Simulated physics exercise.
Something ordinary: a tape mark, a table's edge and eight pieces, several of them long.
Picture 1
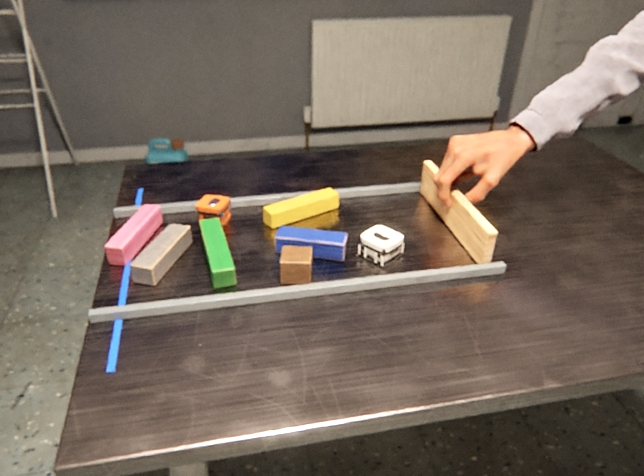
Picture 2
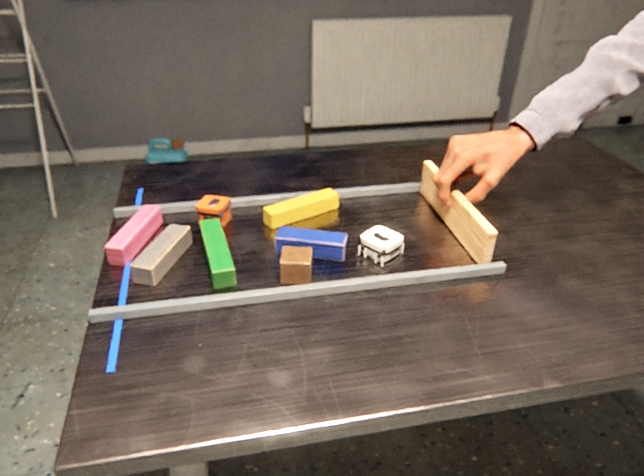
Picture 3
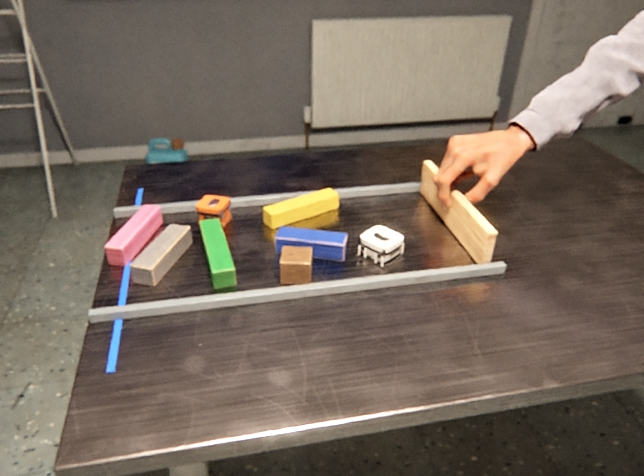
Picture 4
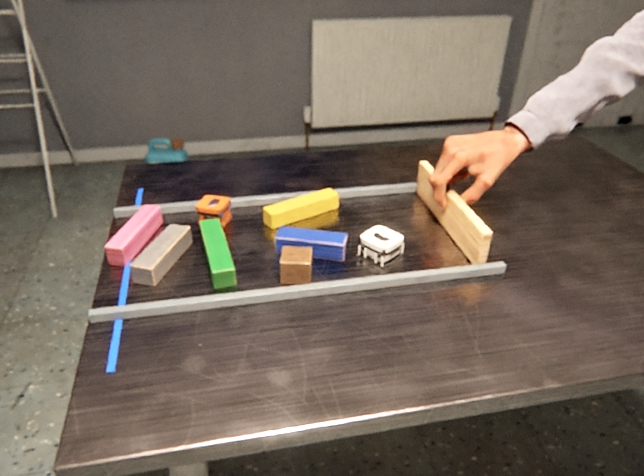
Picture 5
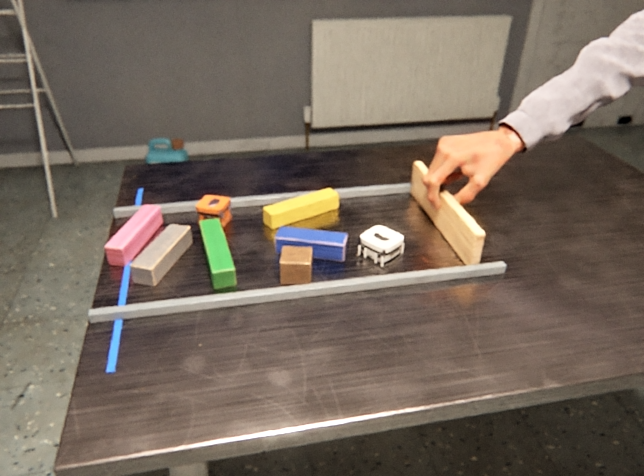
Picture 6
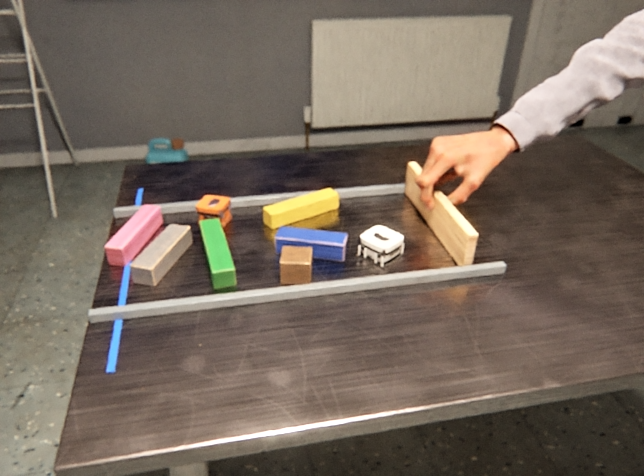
On a dark table between two grey rails, a hand sliding a wooden board slightly left while coloured blocks lie still.
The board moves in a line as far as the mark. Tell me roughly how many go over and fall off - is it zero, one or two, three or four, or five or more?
Roughly five or more fall off.
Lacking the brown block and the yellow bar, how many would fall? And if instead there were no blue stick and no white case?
Well, the first time you'd get 3, and the next time 4.
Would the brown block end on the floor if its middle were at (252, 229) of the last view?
Lab note: Started there, it ends up below.
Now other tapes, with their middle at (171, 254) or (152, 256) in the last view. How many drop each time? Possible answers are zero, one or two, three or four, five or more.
Three to four; more than four.
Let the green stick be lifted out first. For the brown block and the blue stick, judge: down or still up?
So the brown block keeps its place and the blue stick goes down.
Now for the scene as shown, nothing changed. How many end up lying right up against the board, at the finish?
The answer is 2.
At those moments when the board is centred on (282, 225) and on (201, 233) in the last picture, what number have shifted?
The first count is 8, and then it's 8.
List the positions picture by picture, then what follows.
Pink stick (136, 234); grey bar (163, 253); green stick (217, 251); board (454, 209); tape (129, 258), in the first frame.
Grey bar (163, 253); blue stick (311, 243), in the second frame.
Green stick (217, 251); yellow bar (302, 208), in the third frame.
Pink stick (136, 234); board (449, 210), in the fourth frame.
Grey bar (163, 253); orange case (214, 212), in the fifth frame.
Pink stick (136, 234); grey bar (163, 253); green stick (217, 251); board (436, 211); tape (129, 258), in the sixth frame.
Soon after, none off yet; pink stick at rest near (136, 234); grey bar at rest near (159, 253); green stick displaced a little near (205, 251).
In the end, the number that fall off is five or more; gone, yellow bar, blue stick, orange case, green stick, grey bar and pink stick.
